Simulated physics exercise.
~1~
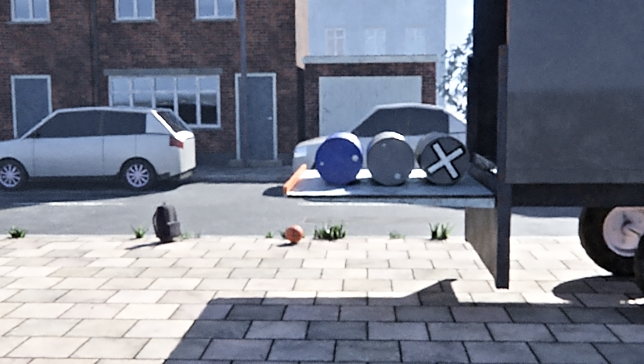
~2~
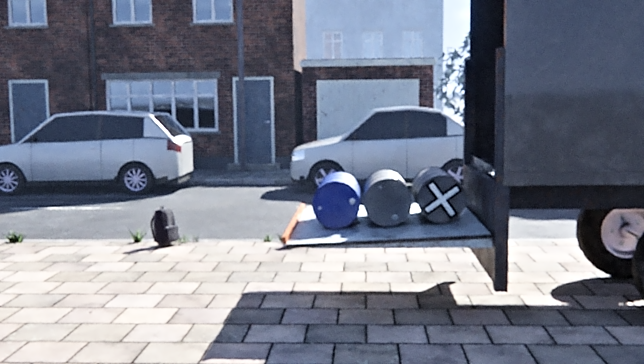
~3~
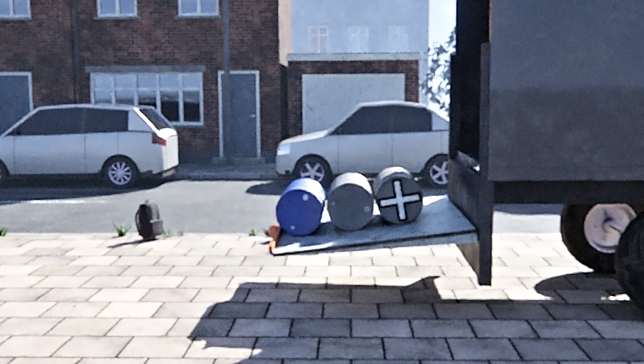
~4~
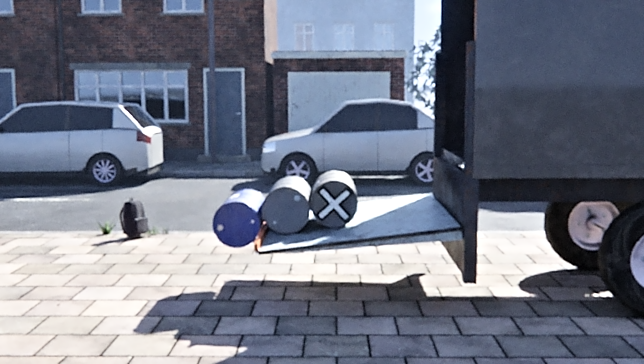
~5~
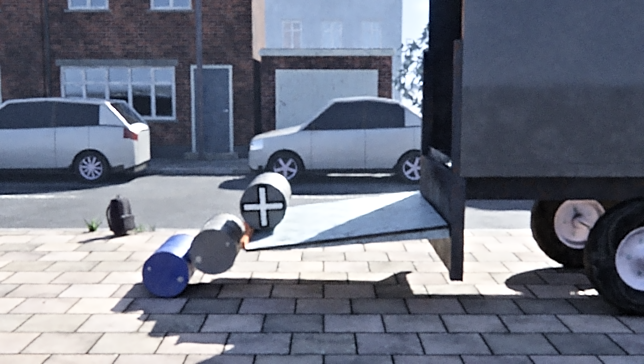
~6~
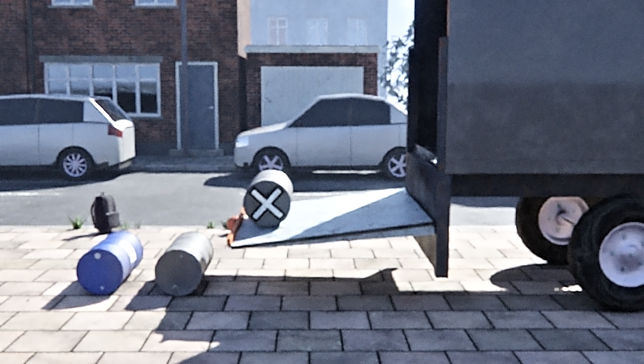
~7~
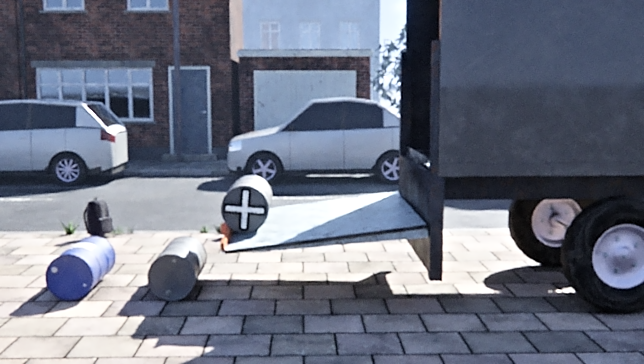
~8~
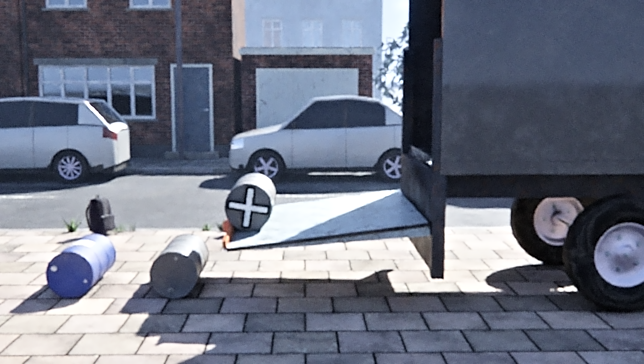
In this clip, a truck's lift plate holding three drums lowers and tilts, and they roll left; the blue one and then a grey one go over the edge onto the paving, while the white-crossed drum stays at the plate's outer edge.
